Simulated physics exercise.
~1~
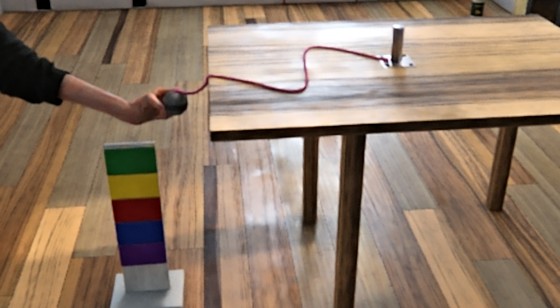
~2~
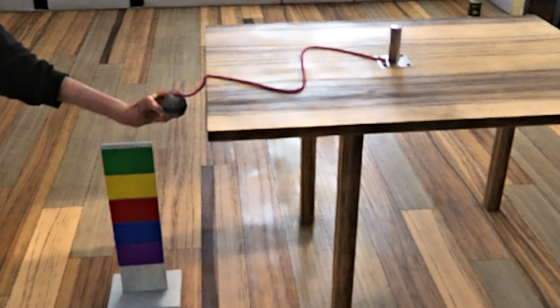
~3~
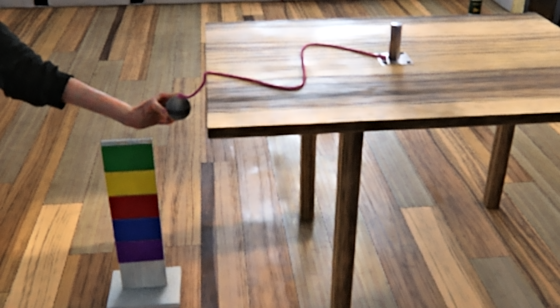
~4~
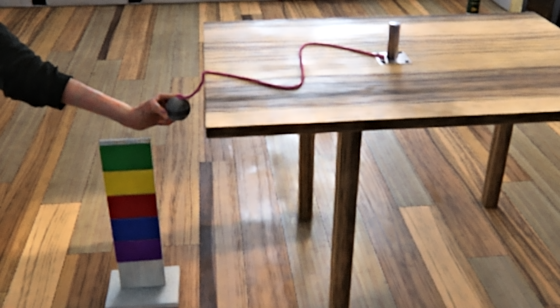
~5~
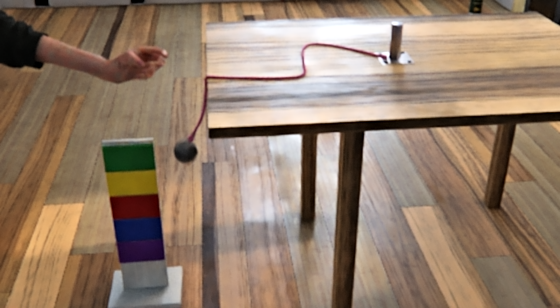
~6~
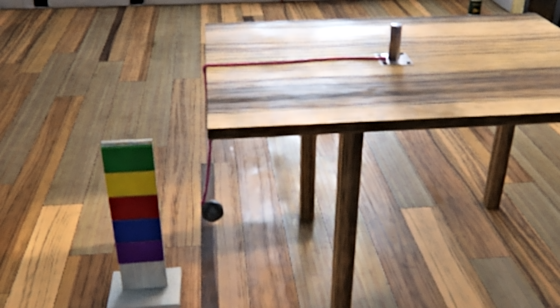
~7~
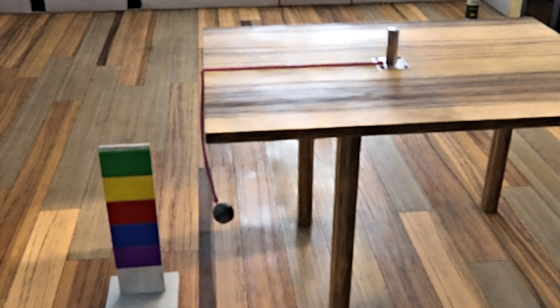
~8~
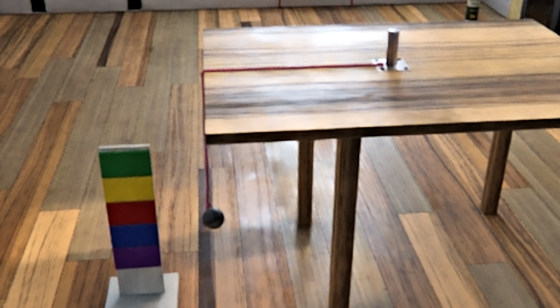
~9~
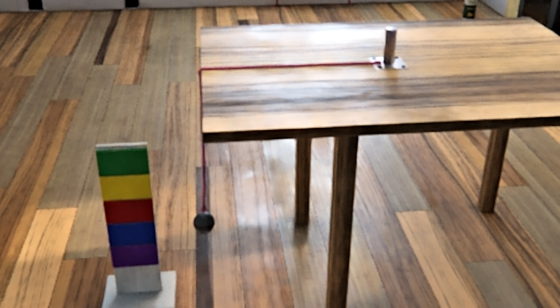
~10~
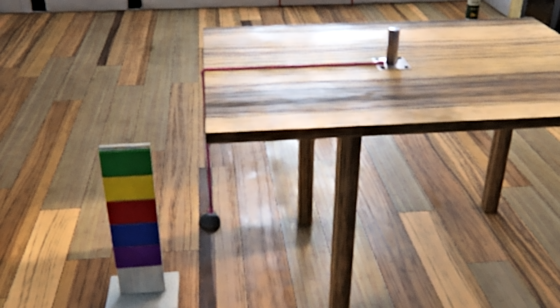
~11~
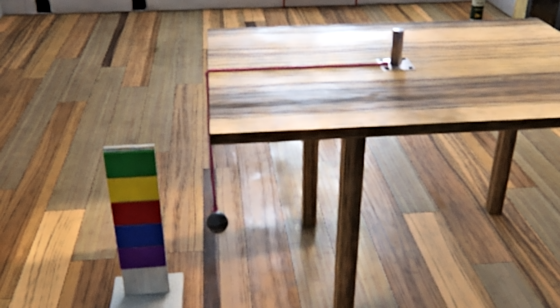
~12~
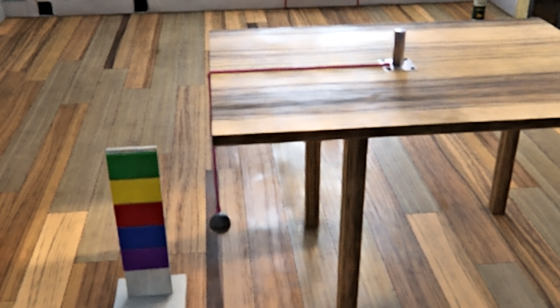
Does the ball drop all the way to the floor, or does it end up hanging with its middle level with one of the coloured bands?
It ends up hanging from the cord below the table edge. Its middle is level with the blue band.
